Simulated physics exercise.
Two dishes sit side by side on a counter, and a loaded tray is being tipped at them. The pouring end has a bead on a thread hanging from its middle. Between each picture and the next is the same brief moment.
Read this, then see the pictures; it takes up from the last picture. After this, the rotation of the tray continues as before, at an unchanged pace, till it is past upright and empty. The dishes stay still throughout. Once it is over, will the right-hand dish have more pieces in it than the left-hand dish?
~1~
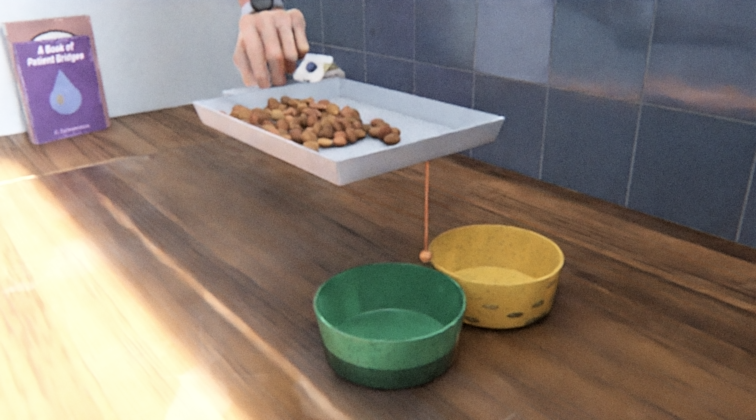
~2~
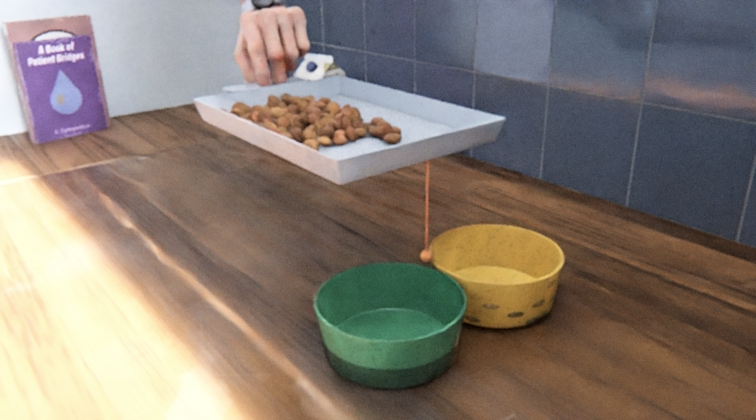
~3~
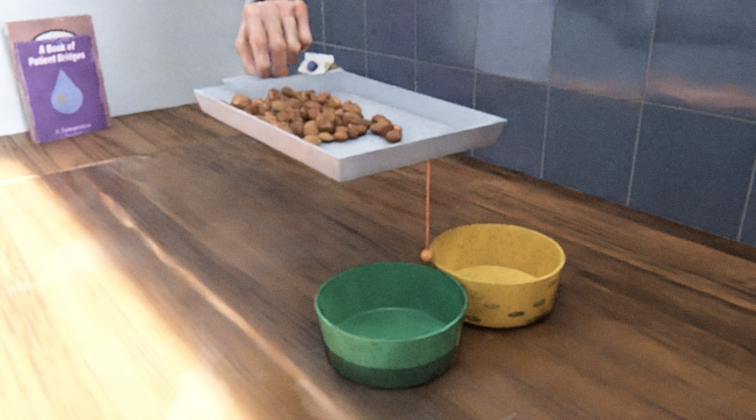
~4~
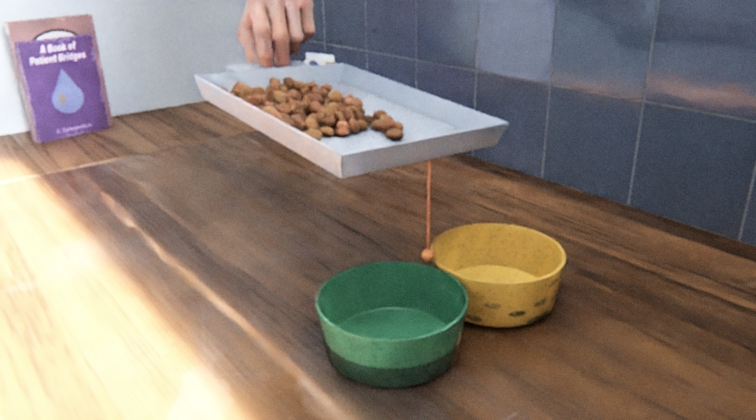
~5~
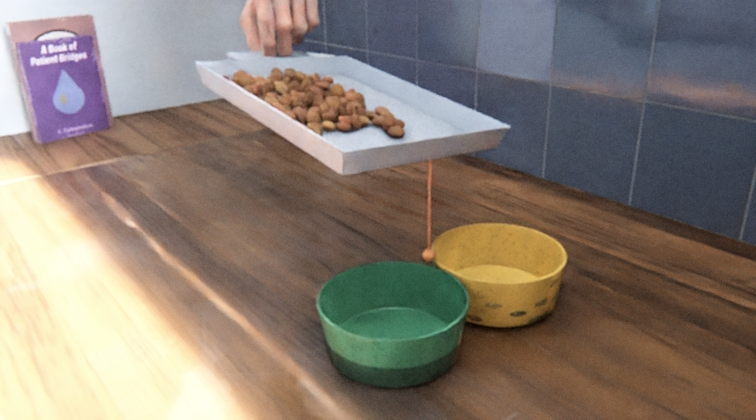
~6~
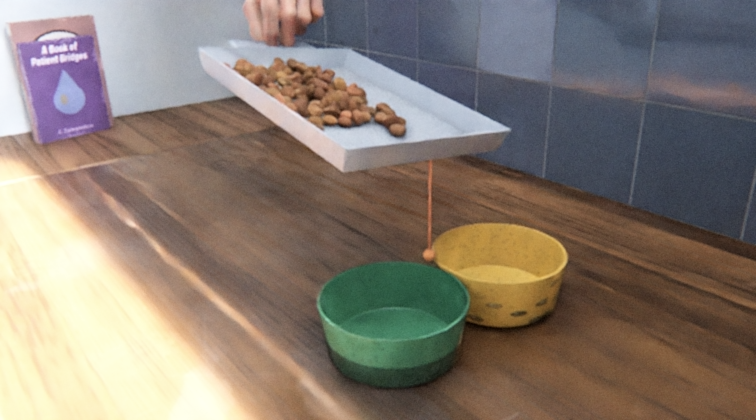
Yes, the fuller dish will be the one on the right.
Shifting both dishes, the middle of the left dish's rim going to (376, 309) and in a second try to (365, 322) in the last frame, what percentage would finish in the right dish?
90 %, then 70 %.
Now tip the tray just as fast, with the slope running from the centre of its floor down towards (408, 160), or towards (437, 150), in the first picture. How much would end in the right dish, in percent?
In turn, 10 percent and then 60 percent.
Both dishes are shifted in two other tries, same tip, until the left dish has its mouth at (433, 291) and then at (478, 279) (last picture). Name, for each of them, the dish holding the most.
In the first try it's the right-side dish, and in the second it's the left-side dish.
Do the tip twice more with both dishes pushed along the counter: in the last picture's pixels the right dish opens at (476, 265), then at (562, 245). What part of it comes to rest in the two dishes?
First placement near 80 percent, second near 60 percent.
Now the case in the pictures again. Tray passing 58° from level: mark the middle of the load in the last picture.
At about (457, 122).
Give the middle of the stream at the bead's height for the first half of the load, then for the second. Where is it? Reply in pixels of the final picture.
Roughly (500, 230) first, then roughly (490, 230).
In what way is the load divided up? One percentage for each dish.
Final share: Left dish at 0 per cent, right dish at 100 per cent.
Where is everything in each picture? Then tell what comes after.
The first frame shows corners of the pouring end at (338, 158) and (495, 118), level; middle of the load at (309, 121), bits of dog kibble; left dish at (441, 352); right dish at (547, 296); bead on its thread at (426, 256).
The second frame shows corners of the pouring end at (339, 157) and (496, 118), level; middle of the load at (309, 119).
The third frame shows corners of the pouring end at (341, 154) and (498, 119), tipped barely, lowest at the right corner; middle of the load at (310, 114).
The fourth frame shows corners of the pouring end at (343, 151) and (499, 122), tipped a little, lowest at the right corner; middle of the load at (311, 106).
The fifth frame shows corners of the pouring end at (346, 148) and (501, 125), tipped a little, lowest at the right corner; middle of the load at (312, 99).
The sixth frame shows corners of the pouring end at (348, 145) and (502, 128), tipped a little, lowest at the right corner; middle of the load at (314, 92); left dish at (445, 351); right dish at (550, 295).
Soon after the last picture, tray tipped steeply; nearly all on the tray; a stray few in the right dish; a small part in the air.
A little later, tray tipped right over; about half on the tray; about half in the right dish; a small part in the air.
Later still, tray tipped past a quarter turn; nearly all in the right dish; a stray few outside both.
At rest, tray tipped past a quarter turn; none in the left dish; nearly all in the right dish; a stray few outside both.
